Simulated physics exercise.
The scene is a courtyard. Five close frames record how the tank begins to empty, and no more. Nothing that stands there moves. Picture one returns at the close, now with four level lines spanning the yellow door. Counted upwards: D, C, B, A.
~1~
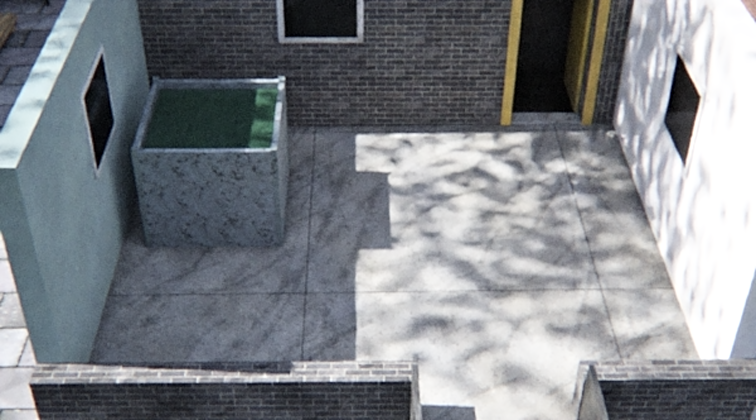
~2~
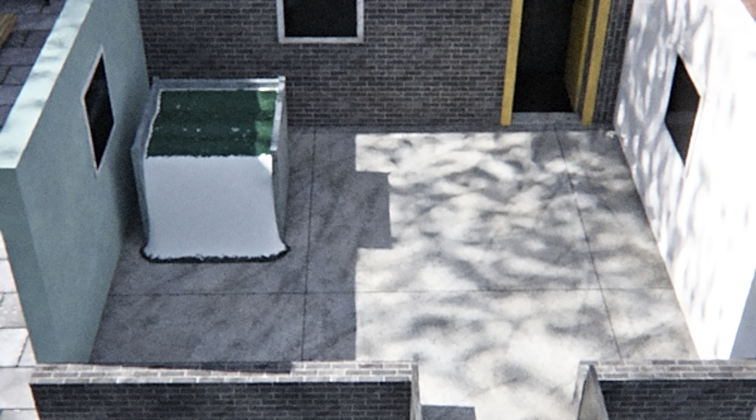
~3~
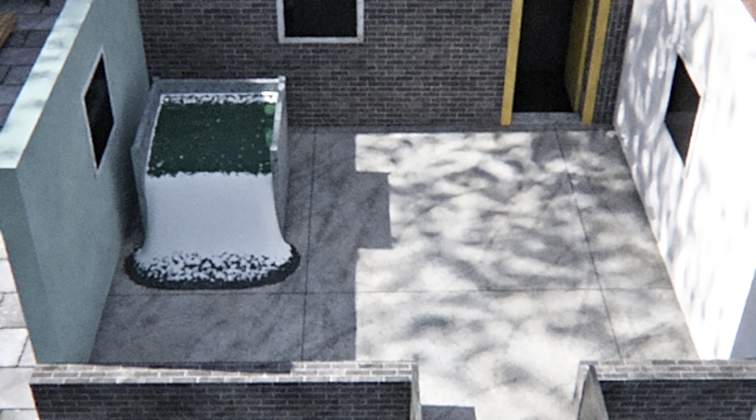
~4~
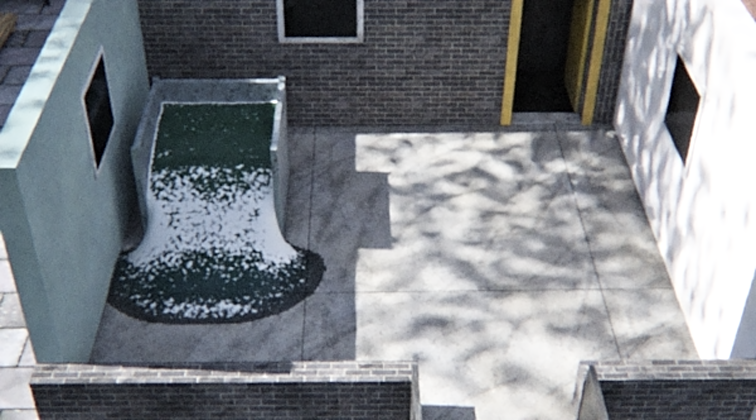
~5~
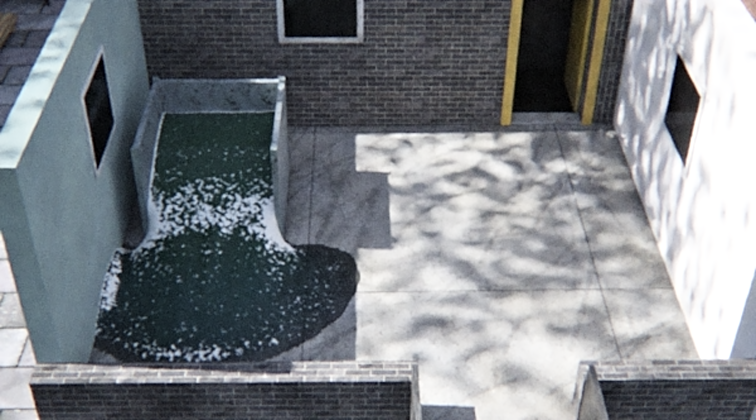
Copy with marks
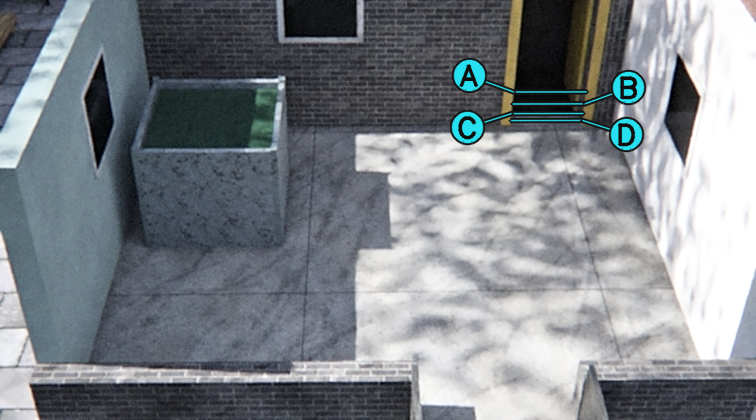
A walled courtyard of dark brick and pale plaster is seen from above by a still camera. A speckled grey tank of dark green water stands at the back left, a yellow-framed doorway at the back right, and dappled sunlight covers the right side of the floor. The tank's front opens and water pours out in white foam, spreading forward and sideways across the shaded paving.
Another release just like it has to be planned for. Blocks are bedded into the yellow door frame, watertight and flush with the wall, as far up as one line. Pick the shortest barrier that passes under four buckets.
The limit is C.
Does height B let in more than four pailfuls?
No, not at all.
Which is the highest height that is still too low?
Here it is height D.
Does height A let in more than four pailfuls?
No, that is safe.
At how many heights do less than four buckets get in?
Three of them.
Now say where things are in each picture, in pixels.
Water in the tank at rest, its middle at (213, 120); foot of the yellow doorway at (546, 124); open gate at (499, 356), in the first frame.
Front seen at (279, 250), 2 % of the ground wet, in the second frame.
Front seen at (289, 265), 4 % of the ground wet, in the third frame.
Front seen at (261, 313), 8 % of the ground wet, in the fourth frame.
Front seen at (328, 316), 15 % of the ground wet, in the fifth frame.
On the marked copy, A at (550, 91); B at (548, 103); C at (547, 113); D at (546, 120); from the bottom up D, C, B, A.
If A is chosen, nothing gets over.
If B is chosen, nothing gets over.
If C is chosen, a bucket or two gets in.
If D is chosen, about 15 bucketfuls get in.
